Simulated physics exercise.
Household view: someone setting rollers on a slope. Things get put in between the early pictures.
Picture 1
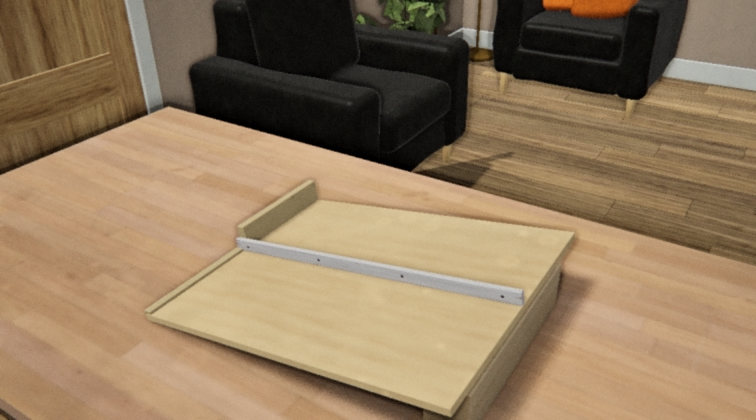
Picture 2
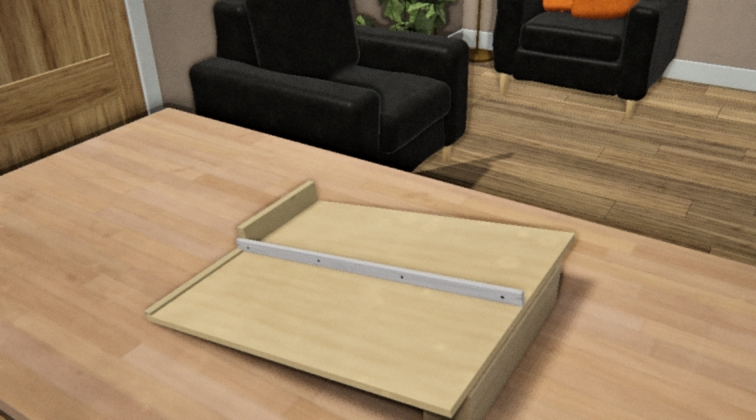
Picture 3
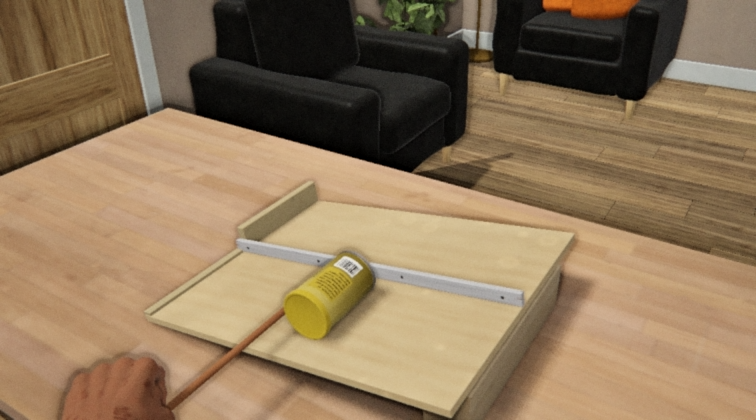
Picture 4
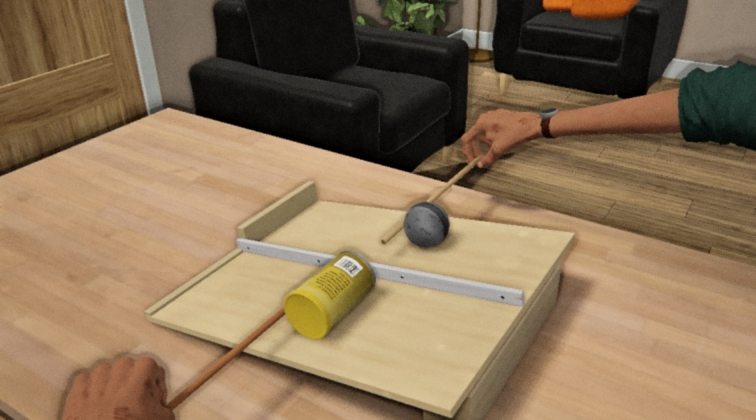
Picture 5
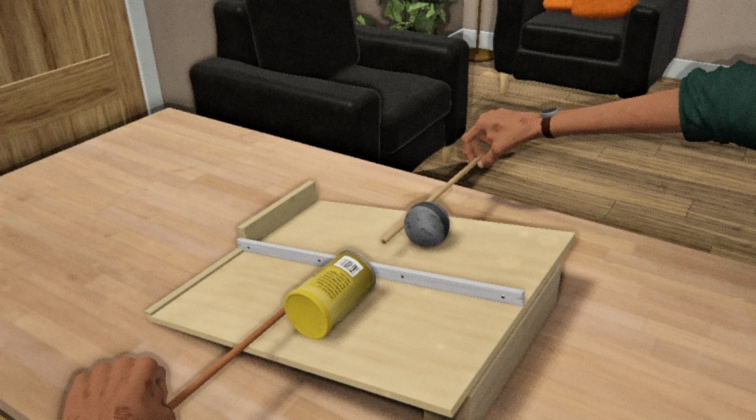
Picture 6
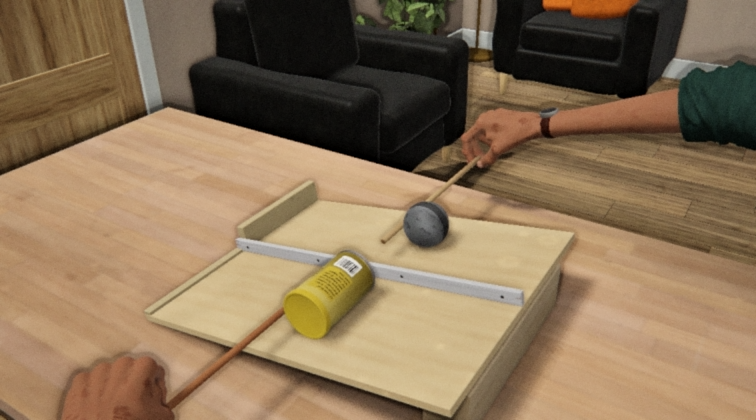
Living room tabletop, a hand setting a yellow tin on a sloped board, then another adding a grey ball, both held by sticks.
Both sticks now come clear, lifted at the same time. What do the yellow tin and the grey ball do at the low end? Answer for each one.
The yellow tin falls off and the grey ball stays put.
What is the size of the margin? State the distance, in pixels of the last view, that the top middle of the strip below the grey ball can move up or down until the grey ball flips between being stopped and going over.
About 12 pixels, downward.
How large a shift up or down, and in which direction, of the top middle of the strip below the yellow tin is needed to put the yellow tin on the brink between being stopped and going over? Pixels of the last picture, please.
Close to 8 pixels in the upward direction.
Then, 0.50 s past the last view, yellow tin rolling on the board near (266, 279); grey ball rolling on the board near (359, 216).
Then, 0.90 s past the last view, yellow tin off the board near (155, 254); grey ball resting against the strip near (296, 207).
Then, 1.32 s past the last view, yellow tin off the board near (60, 213); grey ball resting against the strip near (296, 207).
Finally, the yellow tin goes over the end; the grey ball is held by the strip, near (296, 207).
